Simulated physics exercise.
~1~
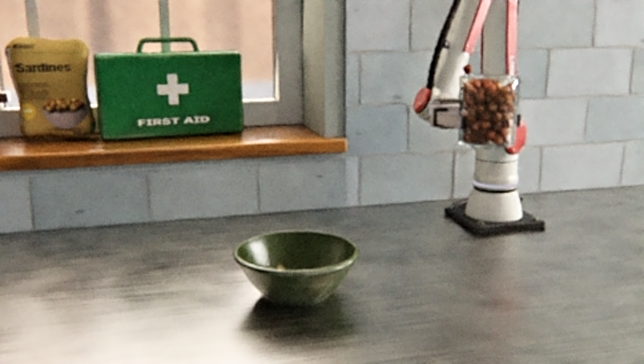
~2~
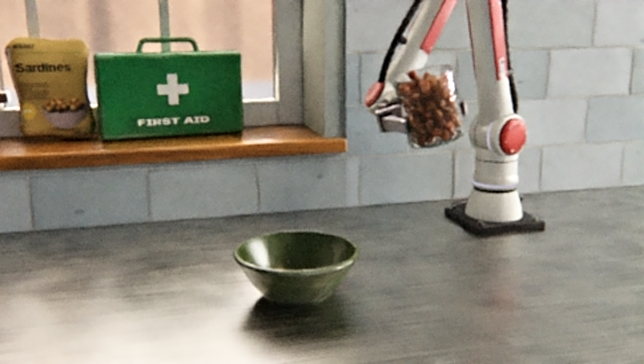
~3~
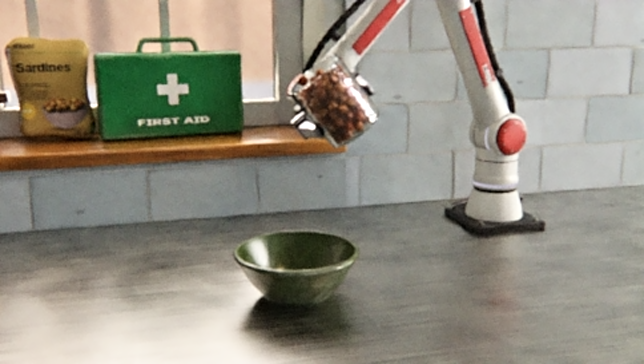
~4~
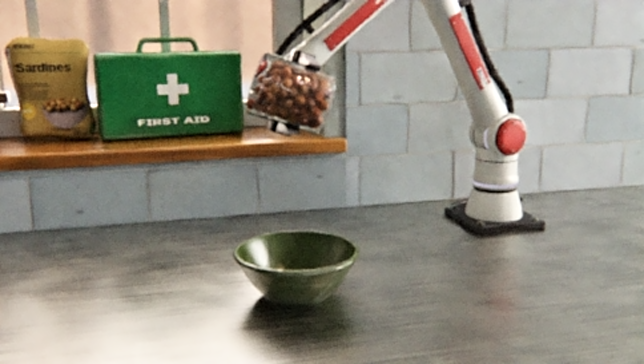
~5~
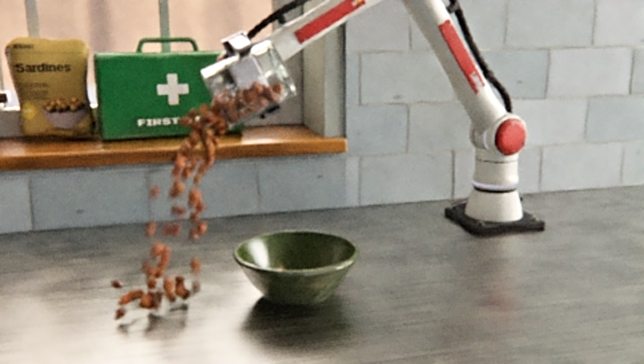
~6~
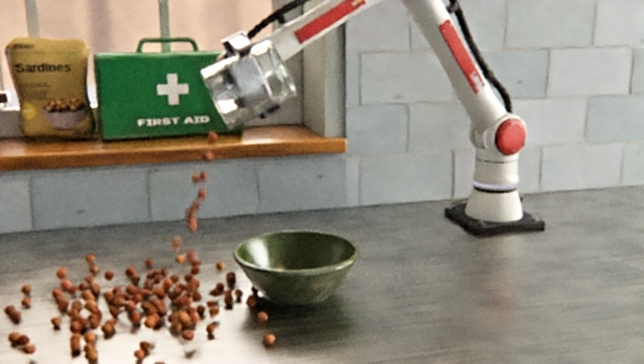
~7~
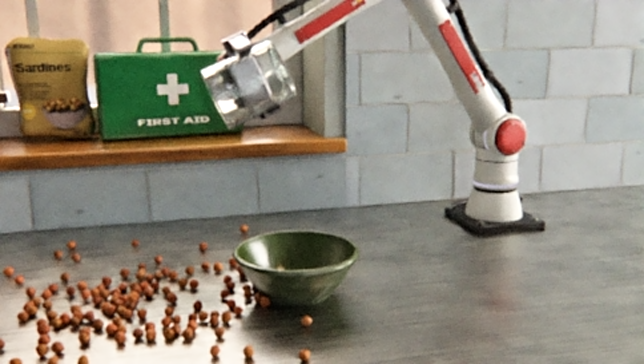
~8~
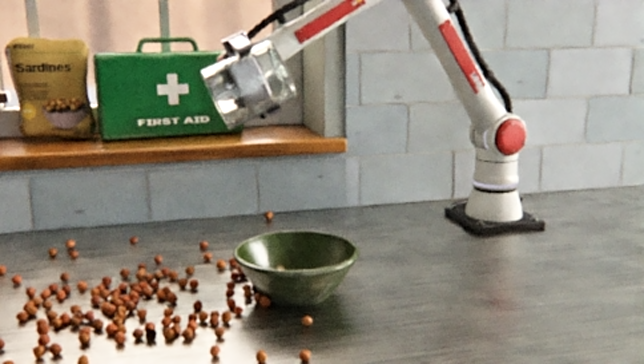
A robot arm swung a clear beaker of hazelnuts to the left and tipped it over, but the nuts poured out beside the green bowl and scattered across the dark table top, leaving the beaker empty and held still above the mess.
